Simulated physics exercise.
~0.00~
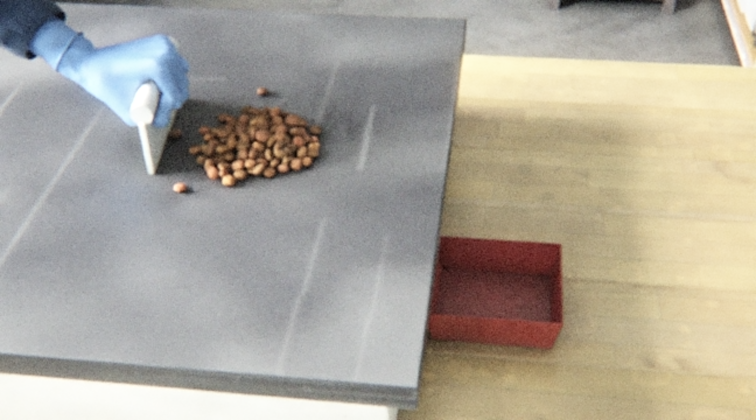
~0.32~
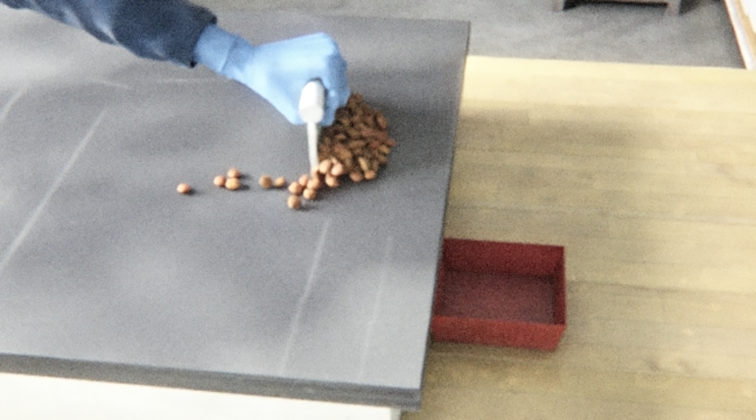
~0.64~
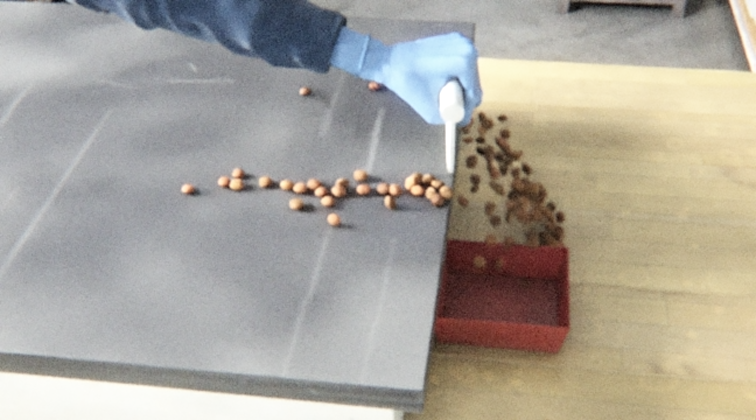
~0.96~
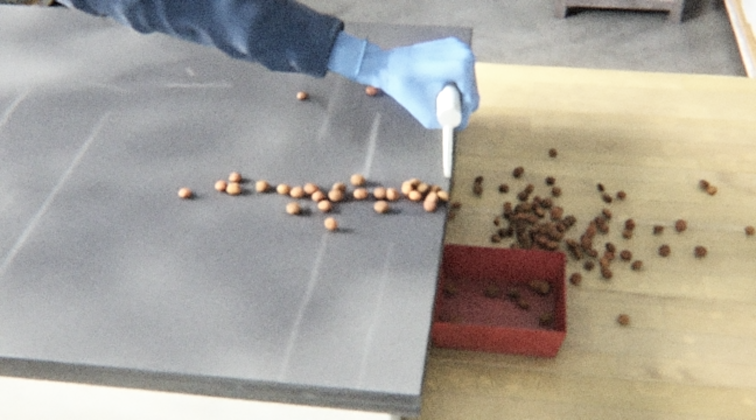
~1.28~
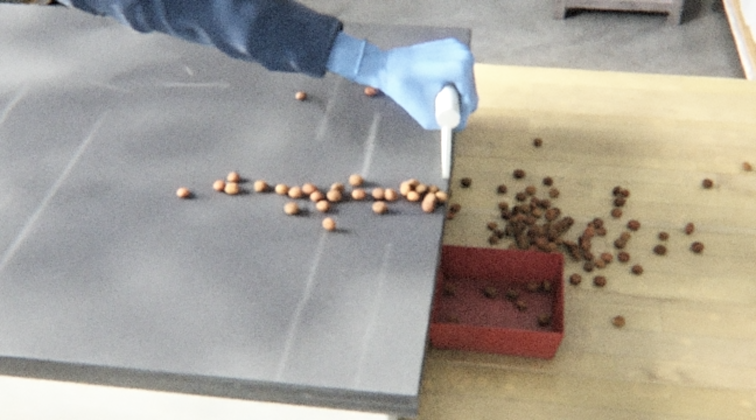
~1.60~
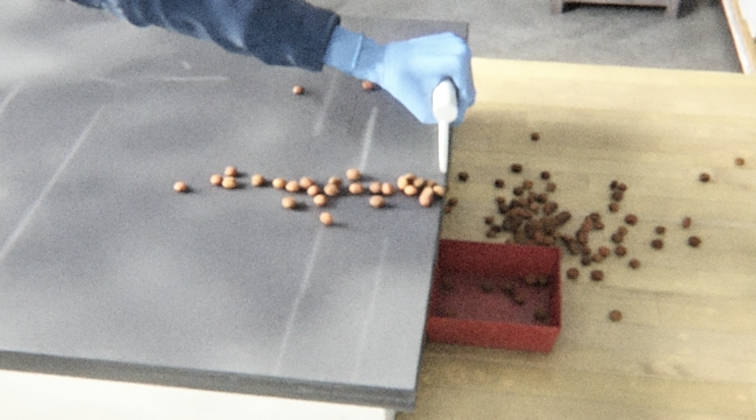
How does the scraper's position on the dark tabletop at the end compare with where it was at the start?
It starts well in from the right edge, on the left side of the heap, and ends far to the right, held at the tabletop's right edge.
